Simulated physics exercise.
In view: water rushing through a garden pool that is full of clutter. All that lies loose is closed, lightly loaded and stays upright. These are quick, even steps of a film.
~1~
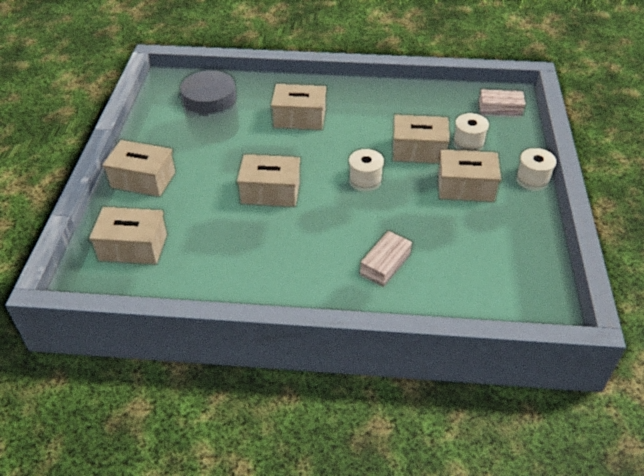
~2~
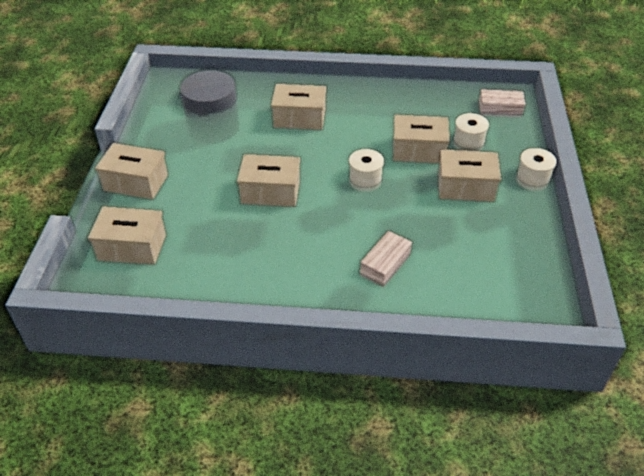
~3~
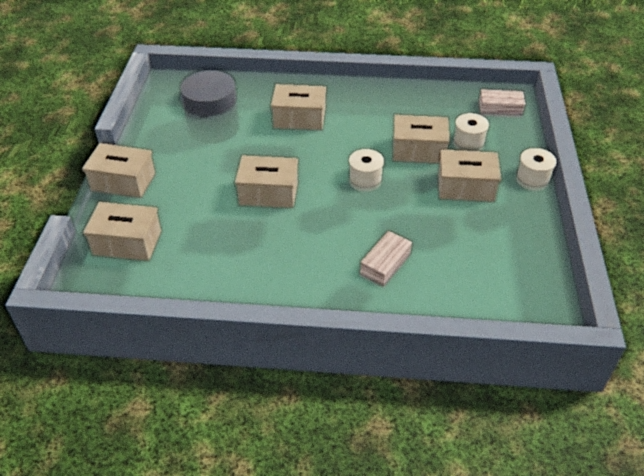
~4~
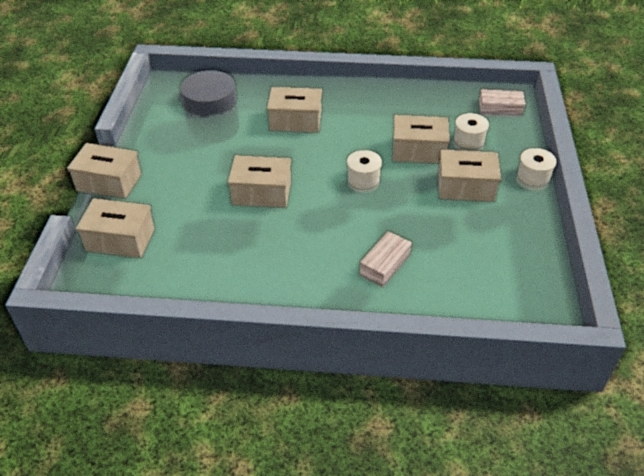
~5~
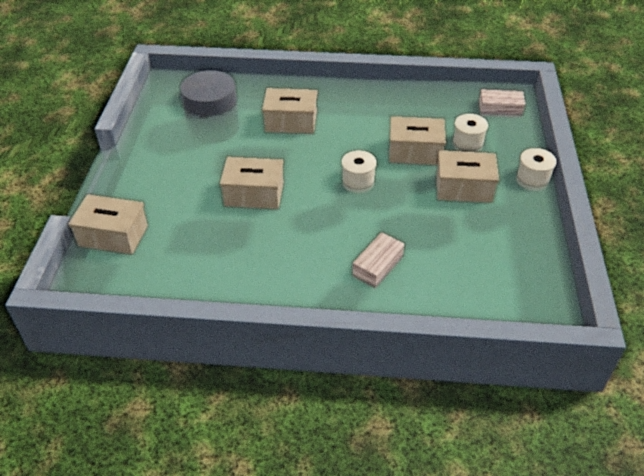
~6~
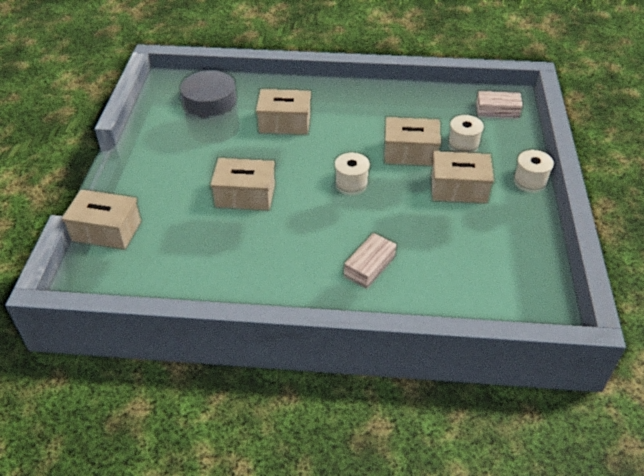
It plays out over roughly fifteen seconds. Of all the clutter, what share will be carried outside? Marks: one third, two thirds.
Share: Less than a third.
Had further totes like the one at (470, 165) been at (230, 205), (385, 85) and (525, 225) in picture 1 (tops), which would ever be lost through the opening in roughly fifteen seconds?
One after the other: Washed out, left behind, no.
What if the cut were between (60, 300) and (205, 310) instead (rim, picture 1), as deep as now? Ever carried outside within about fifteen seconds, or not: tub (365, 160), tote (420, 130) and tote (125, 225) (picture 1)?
In turn: Kept in, still in, washed out.
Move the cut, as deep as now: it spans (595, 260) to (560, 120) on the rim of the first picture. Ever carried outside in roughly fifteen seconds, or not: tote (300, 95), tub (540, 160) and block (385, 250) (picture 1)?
In turn: Inside, gone, gone.
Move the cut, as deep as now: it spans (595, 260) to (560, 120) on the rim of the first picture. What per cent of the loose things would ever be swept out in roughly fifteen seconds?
Roughly 50 per cent.
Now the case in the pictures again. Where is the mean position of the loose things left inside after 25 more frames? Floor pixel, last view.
Roughly at (343, 201).
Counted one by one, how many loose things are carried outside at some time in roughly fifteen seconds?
That makes 3.
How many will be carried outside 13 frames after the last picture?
I count 2.
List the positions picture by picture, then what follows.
In the first frame, a tote at (127, 224) floats; a tote at (269, 169), afloat; 0 of 11 have shifted.
In the second frame, a tote at (125, 224) floats; a tote at (269, 169), afloat; 1 of 11 have shifted.
In the third frame, a tote at (121, 220), afloat, close to its start; a tote at (267, 170), afloat; 2 of 11 have shifted.
In the fourth frame, a tote at (114, 217), afloat, close to its start; a tote at (260, 170), afloat, close to its start; 3 of 11 have shifted.
In the fifth frame, a tote at (106, 213), afloat, close to its start; a tote at (252, 172) floats, close to its start; 4 of 11 have shifted.
In the sixth frame, a tote at (99, 208) floats, close to its start; a tote at (243, 173), afloat, close to its start; 7 of 11 have shifted.
A moment on, 1 of 11 are out; 10 afloat.
Next, 2 of 11 are out; 9 afloat.
Later, 2 of 11 are out; 9 afloat.
In the end, 3 of 11 are out; 8 afloat.
